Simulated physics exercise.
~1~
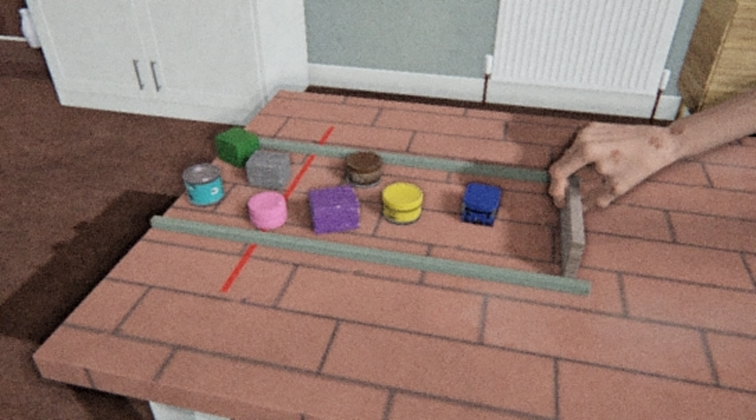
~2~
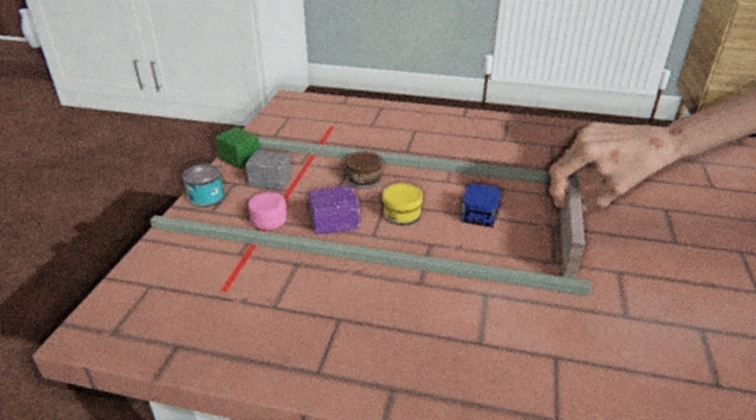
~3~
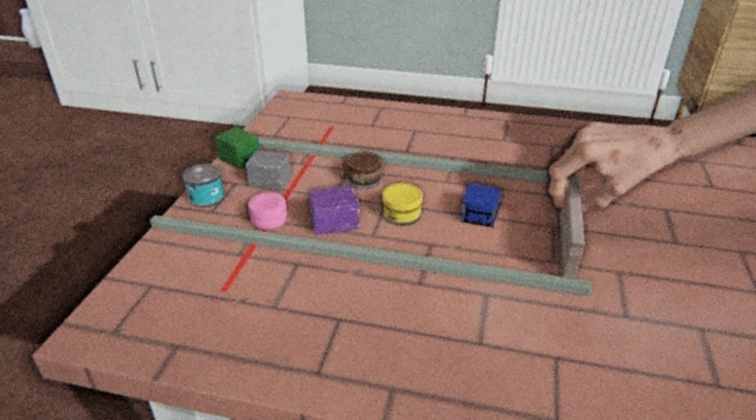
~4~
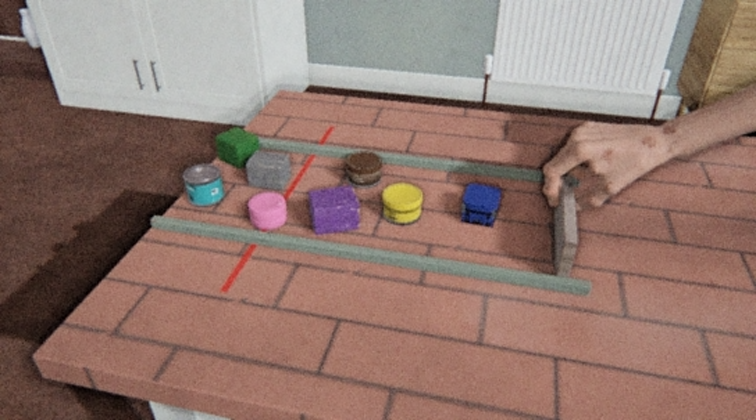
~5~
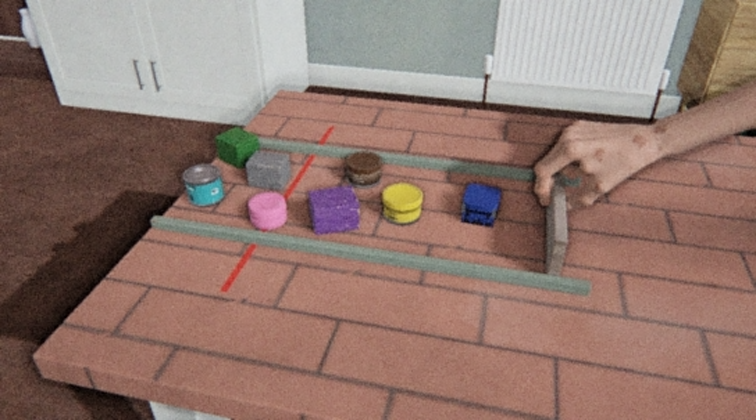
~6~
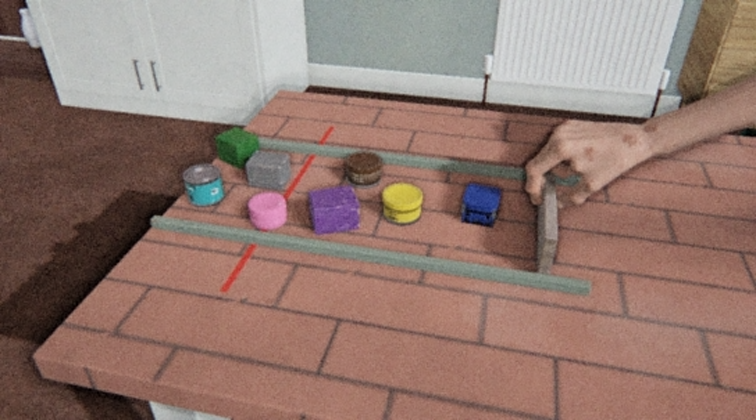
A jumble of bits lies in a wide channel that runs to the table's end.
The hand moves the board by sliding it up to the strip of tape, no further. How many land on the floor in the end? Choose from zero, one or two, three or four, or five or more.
In the end, zero land there.
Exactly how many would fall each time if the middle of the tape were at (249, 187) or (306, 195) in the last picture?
Floor count: 1; 0.
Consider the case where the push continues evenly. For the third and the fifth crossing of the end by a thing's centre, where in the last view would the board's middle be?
First: Around (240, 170). Next: Around (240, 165).
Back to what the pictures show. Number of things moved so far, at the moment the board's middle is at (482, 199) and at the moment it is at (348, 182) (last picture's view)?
Counts: 1 and 4.
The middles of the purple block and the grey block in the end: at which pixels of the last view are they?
Final positions - purple block around (252, 208), grey block around (233, 164).
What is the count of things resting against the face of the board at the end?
3 in contact.
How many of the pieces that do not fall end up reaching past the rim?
As for overhanging, the count is 1.
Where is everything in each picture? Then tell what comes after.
Green block (238, 147); turquoise tin (204, 185); grey block (269, 170); board (570, 210); tape (289, 192), in the first picture.
Turquoise tin (204, 185); purple block (334, 210), in the second picture.
Grey block (269, 170); blue case (481, 206), in the third picture.
Green block (238, 148); pink lid (268, 211), in the fourth picture.
Turquoise tin (204, 185); board (555, 208), in the fifth picture.
Green block (238, 148); turquoise tin (204, 185); grey block (269, 170); board (546, 207); tape (289, 192), in the sixth picture.
Soon after, none off yet; green block at rest near (238, 148); turquoise tin at rest near (204, 185); grey block at rest near (269, 170).
At rest, the number that fall off is zero.
